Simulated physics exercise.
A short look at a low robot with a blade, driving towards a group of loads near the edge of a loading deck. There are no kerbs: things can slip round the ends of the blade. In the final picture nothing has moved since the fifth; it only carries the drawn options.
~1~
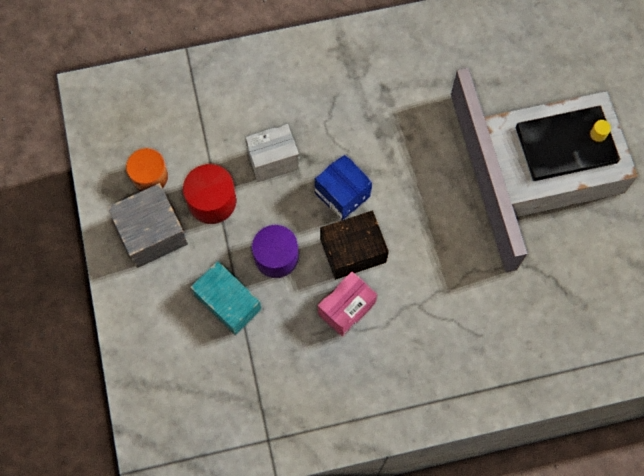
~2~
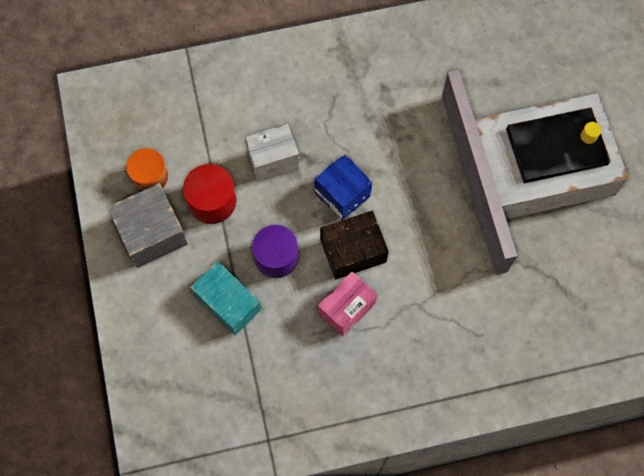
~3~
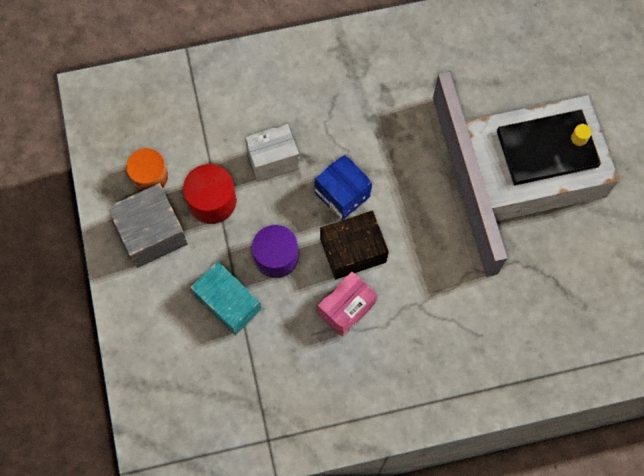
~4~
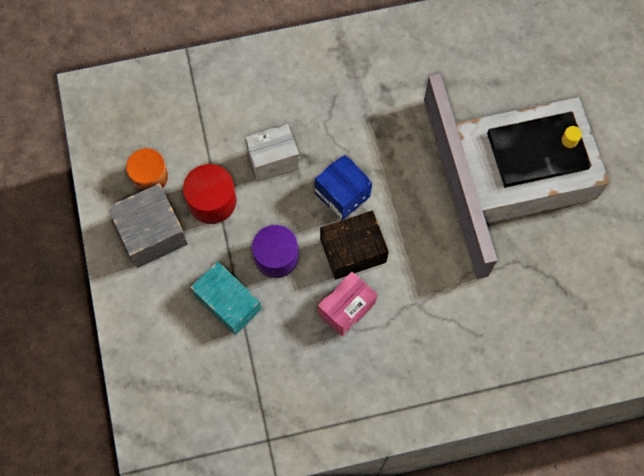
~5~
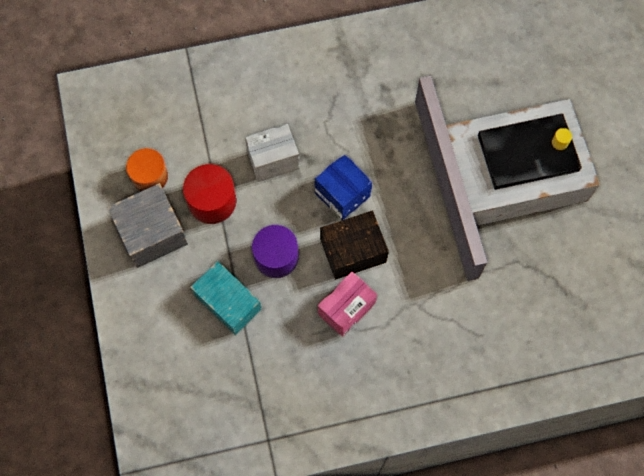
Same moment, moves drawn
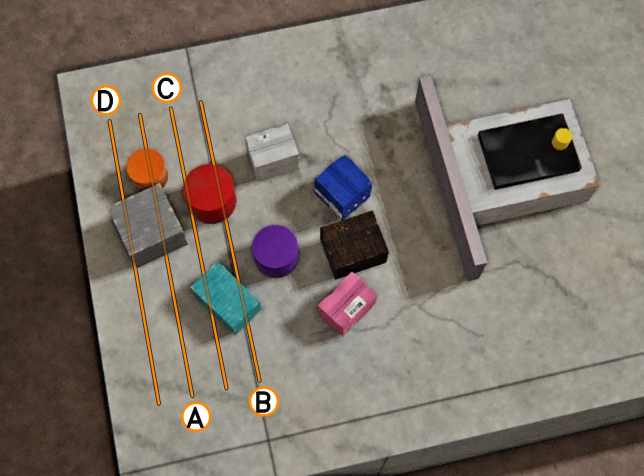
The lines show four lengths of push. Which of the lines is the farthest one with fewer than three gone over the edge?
Stop at A.
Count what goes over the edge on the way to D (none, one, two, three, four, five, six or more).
Four.
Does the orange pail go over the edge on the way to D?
Yes.
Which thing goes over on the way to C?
The grey crate.
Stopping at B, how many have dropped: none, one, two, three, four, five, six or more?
In all, none.
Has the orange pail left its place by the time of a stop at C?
Yes.
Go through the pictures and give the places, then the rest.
Orange pail (147, 171); blue parcel (343, 187); white box (272, 154), in the first picture.
Robot (552, 146); red canister (210, 195), in the second picture.
Robot (542, 148); pink parcel (347, 305), in the third picture.
Robot (532, 150); grey crate (149, 226), in the fourth picture.
Robot (523, 152); orange pail (147, 171); blue parcel (343, 187); white box (272, 154), in the fifth picture.
On the copy, A at (165, 248); B at (229, 235); C at (197, 241); D at (133, 255).
On A. First, robot (421, 174); pink parcel (339, 307); blue parcel (313, 185).
Then, robot (317, 196); grey crate (125, 236); purple canister (169, 269).
Finally, robot (236, 213); grey crate over the edge; purple canister over the edge; two fallen.
By contrast, B is within the limit but short; C is within the limit but short; D drops four.
